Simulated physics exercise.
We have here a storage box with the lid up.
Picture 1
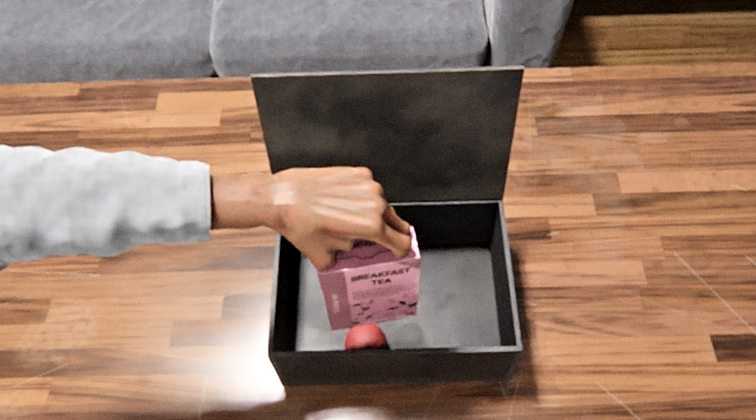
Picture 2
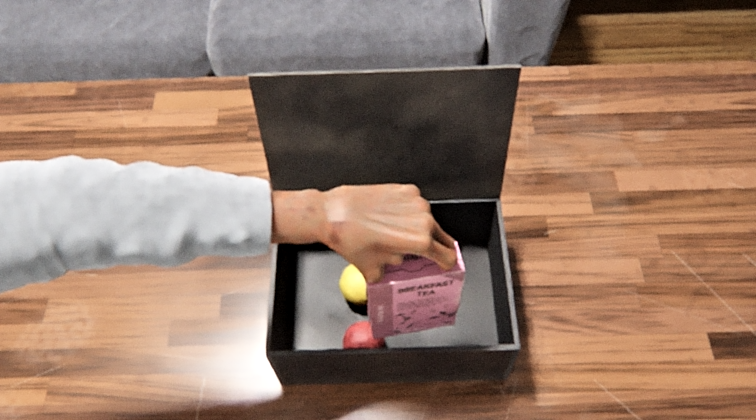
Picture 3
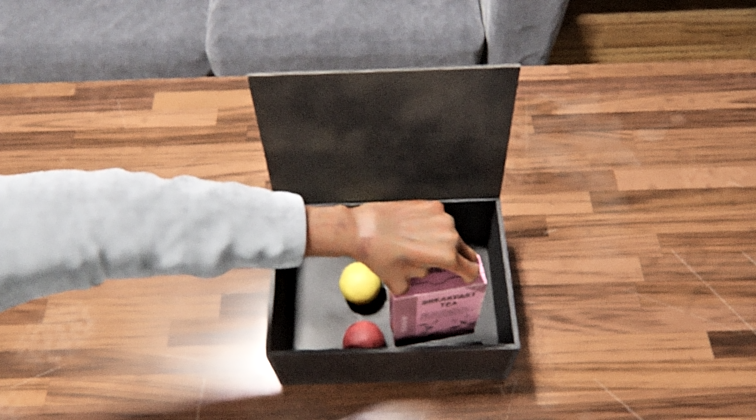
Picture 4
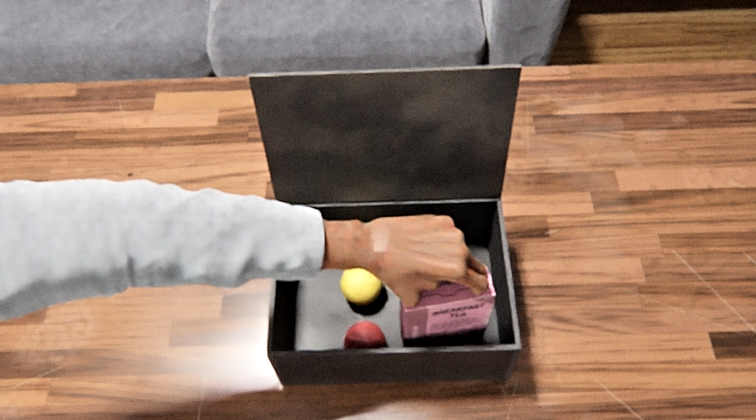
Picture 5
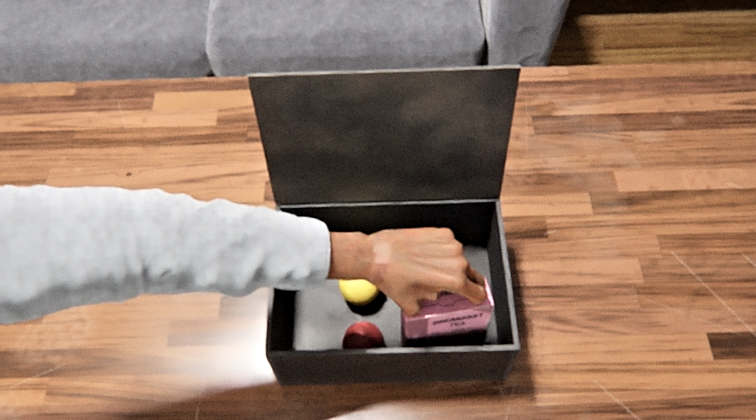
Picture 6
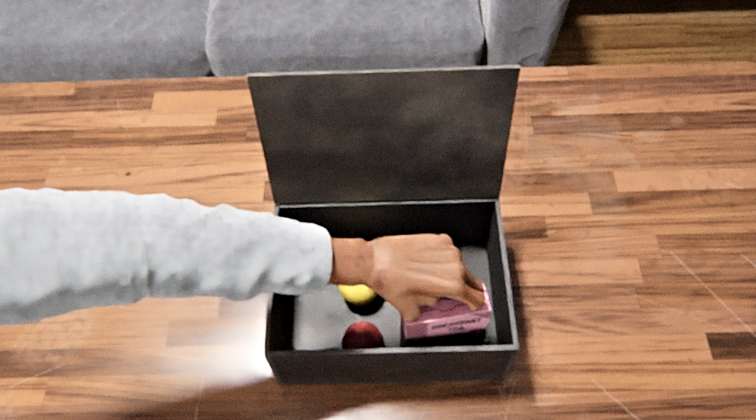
A hand moving a pink breakfast tea packet rightward and lowering it into an open dark box beside yellow and red fruit.
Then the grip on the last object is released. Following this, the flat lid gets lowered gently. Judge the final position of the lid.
The lid finishes raised off the rim.
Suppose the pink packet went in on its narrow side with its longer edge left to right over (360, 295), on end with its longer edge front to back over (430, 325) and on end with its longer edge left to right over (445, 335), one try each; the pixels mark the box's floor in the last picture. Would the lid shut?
In order: Lid shuts, lid stays open, lid stays open.
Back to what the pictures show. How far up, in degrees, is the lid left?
Around 16 degrees.
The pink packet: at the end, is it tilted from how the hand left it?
Simply put, it remains unturned.
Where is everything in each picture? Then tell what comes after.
The first picture shows still above its spot; pink packet (369, 283).
The second picture shows still above its spot; pink packet (412, 293).
The third picture shows still above its spot; pink packet (434, 304); yellow lemon (360, 284).
The fourth picture shows still above its spot; pink packet (444, 314); yellow lemon (361, 284).
The fifth picture shows still above its spot; pink packet (443, 323).
The sixth picture shows in place under the hand; pink packet (442, 327).
Then, 1.20 s on from there, lid starting down.
Then, 1.60 s on from there, lid 57° above the rim.
Then, 1.90 s on from there, lid 23° above the rim.
Then, 3.20 s on from there, lid 16° above the rim.
In the end, lid 16° above the rim; all 3 unmoved. At the end, from the last picture's camera, pink packet near (441, 327).
